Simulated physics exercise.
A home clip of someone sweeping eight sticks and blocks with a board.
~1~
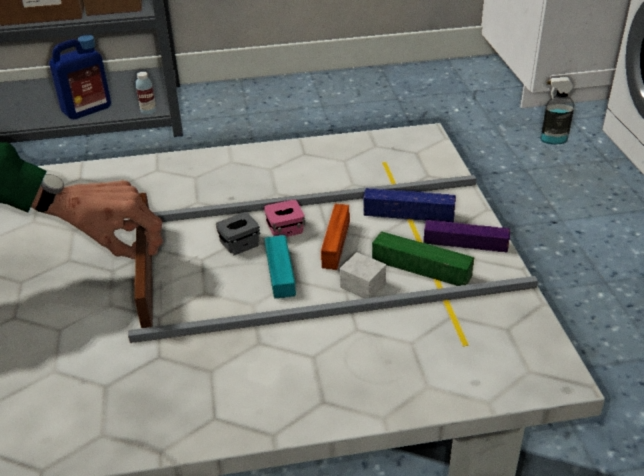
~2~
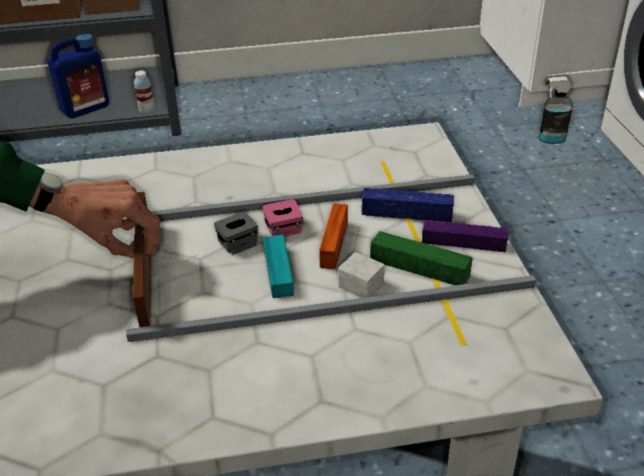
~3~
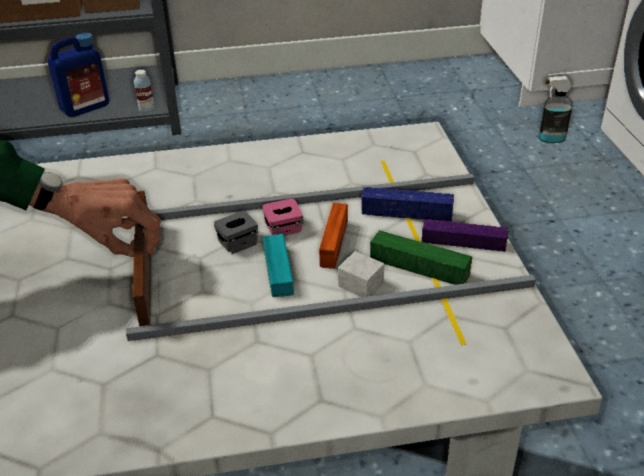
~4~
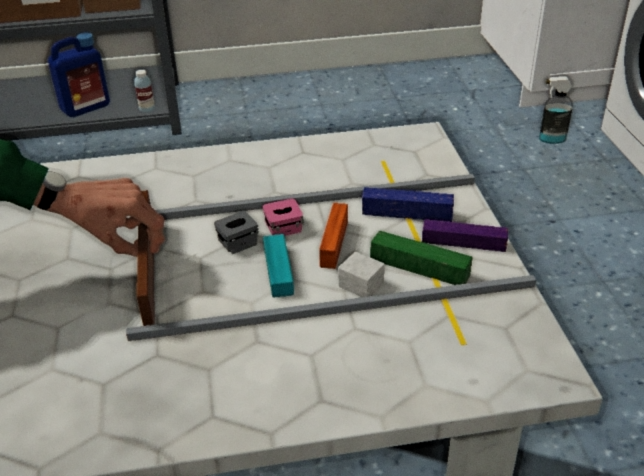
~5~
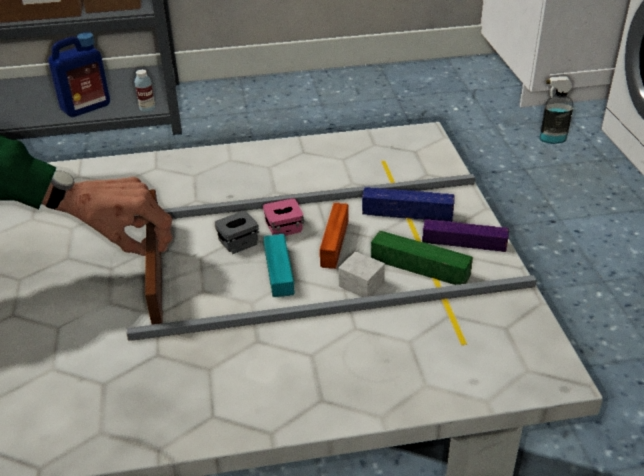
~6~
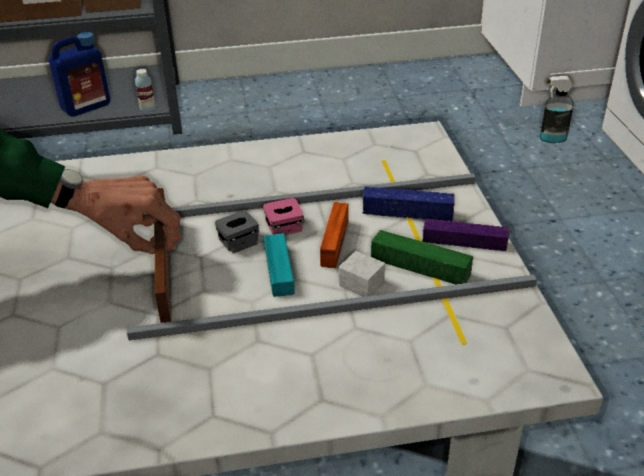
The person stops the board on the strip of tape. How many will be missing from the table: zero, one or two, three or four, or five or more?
The number that fall off is zero.
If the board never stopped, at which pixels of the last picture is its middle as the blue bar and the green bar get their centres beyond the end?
For the blue bar at (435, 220), for the green bar at (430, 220).
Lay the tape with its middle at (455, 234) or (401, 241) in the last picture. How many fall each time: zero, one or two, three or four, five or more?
The falls would be either three or four; no fall at all.
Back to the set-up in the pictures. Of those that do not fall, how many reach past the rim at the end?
The number is 3.
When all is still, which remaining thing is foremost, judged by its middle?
That is the purple bar.
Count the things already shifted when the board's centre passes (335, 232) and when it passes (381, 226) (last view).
At the one place 6, at the other 8.
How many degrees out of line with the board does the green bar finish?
Near 45 degrees.
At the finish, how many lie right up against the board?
The number is 3.
Soon after, none off yet; purple bar at rest near (465, 235); blue bar at rest near (408, 204); green bar at rest near (421, 258).
After that, none off yet; purple bar at rest near (465, 235); blue bar at rest near (411, 204); green bar displaced a little near (439, 257).
In the end, the number that fall off is zero.
